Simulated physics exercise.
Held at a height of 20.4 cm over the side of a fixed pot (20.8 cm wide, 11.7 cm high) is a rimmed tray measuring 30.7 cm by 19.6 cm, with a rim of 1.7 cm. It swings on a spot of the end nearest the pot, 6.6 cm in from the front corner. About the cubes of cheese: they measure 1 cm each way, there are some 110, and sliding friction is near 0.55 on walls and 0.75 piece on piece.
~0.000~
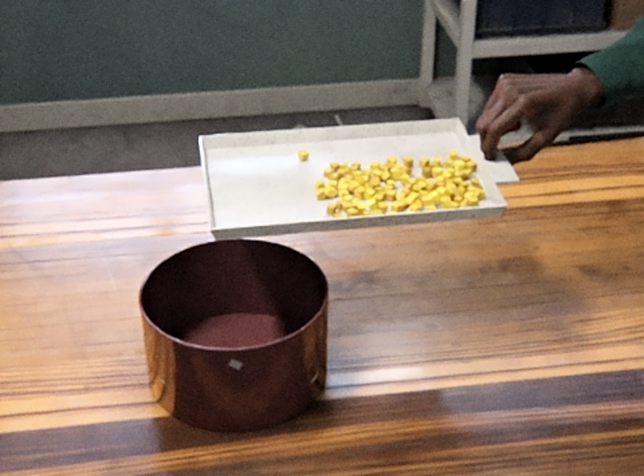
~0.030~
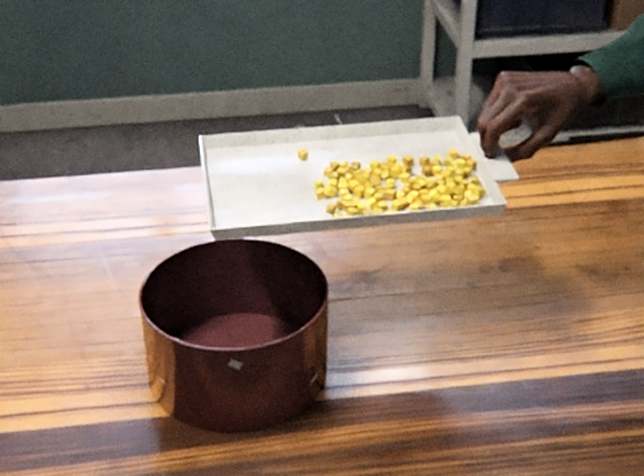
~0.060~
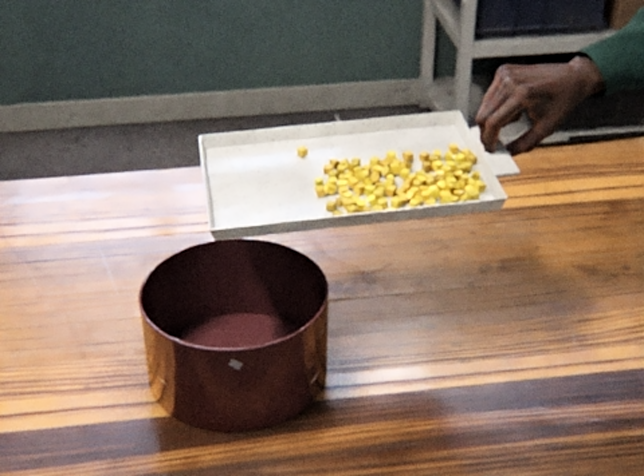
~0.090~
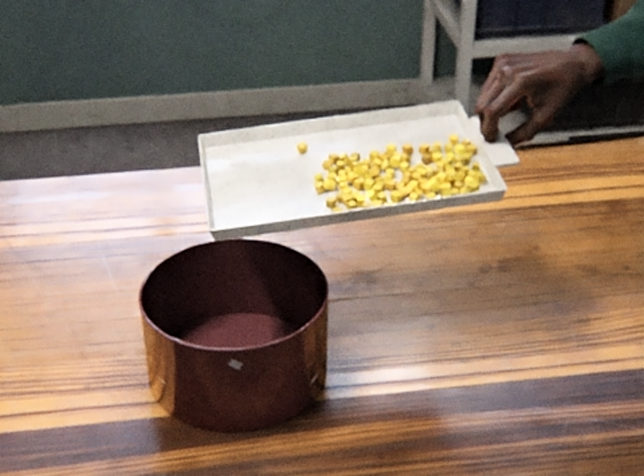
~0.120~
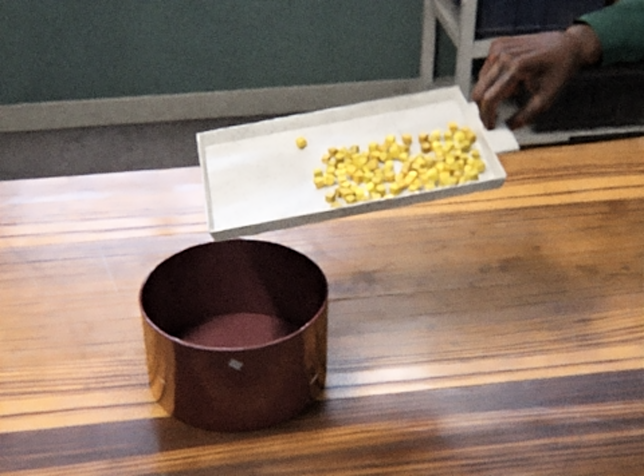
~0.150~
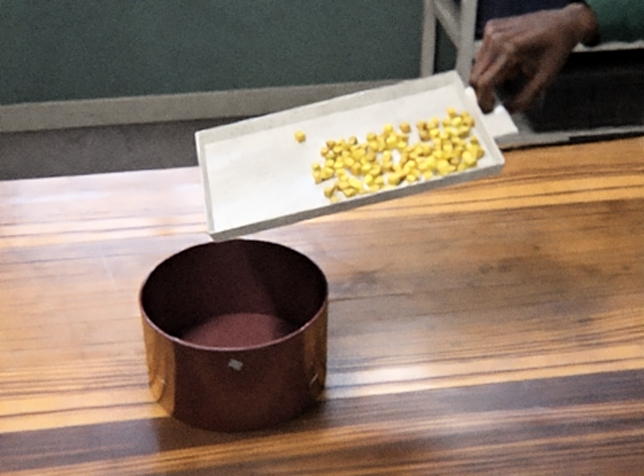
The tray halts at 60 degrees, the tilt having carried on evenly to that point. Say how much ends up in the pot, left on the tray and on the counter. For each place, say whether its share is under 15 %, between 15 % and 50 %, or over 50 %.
Pot: Between 15 % and 50 %; tray: Between 15 % and 50 %; counter: Between 15 % and 50 %.
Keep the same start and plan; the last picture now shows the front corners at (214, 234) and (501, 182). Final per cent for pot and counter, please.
Split: Pot = 65, counter = 5.
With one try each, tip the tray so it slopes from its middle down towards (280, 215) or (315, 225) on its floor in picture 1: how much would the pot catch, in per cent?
Near 65 and 35 percent, in that order.
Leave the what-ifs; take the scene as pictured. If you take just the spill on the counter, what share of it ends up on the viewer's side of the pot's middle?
Roughly 50 per cent.
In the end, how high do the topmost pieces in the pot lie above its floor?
Roughly 1.5 cm up.
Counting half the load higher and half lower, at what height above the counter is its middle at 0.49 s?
About 34 cm.
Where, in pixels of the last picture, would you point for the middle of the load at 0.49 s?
The middle of the load should be at about (312, 95) by then.
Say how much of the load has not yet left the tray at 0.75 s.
Estimate: Near 50 in a hundred.
After 0.35 s, tilt 36 degrees; the tray holds 100 %, the pot 0 %.
Then, at 0.49 s, tilt 54 degrees; the tray holds 100 %, the pot 0 %.
After 0.75 s, tilt 60 degrees; the tray holds 50 %, the pot 5 %.
By 2.2 s all is still; pot 40 %, tray 30 %, counter 30 %.
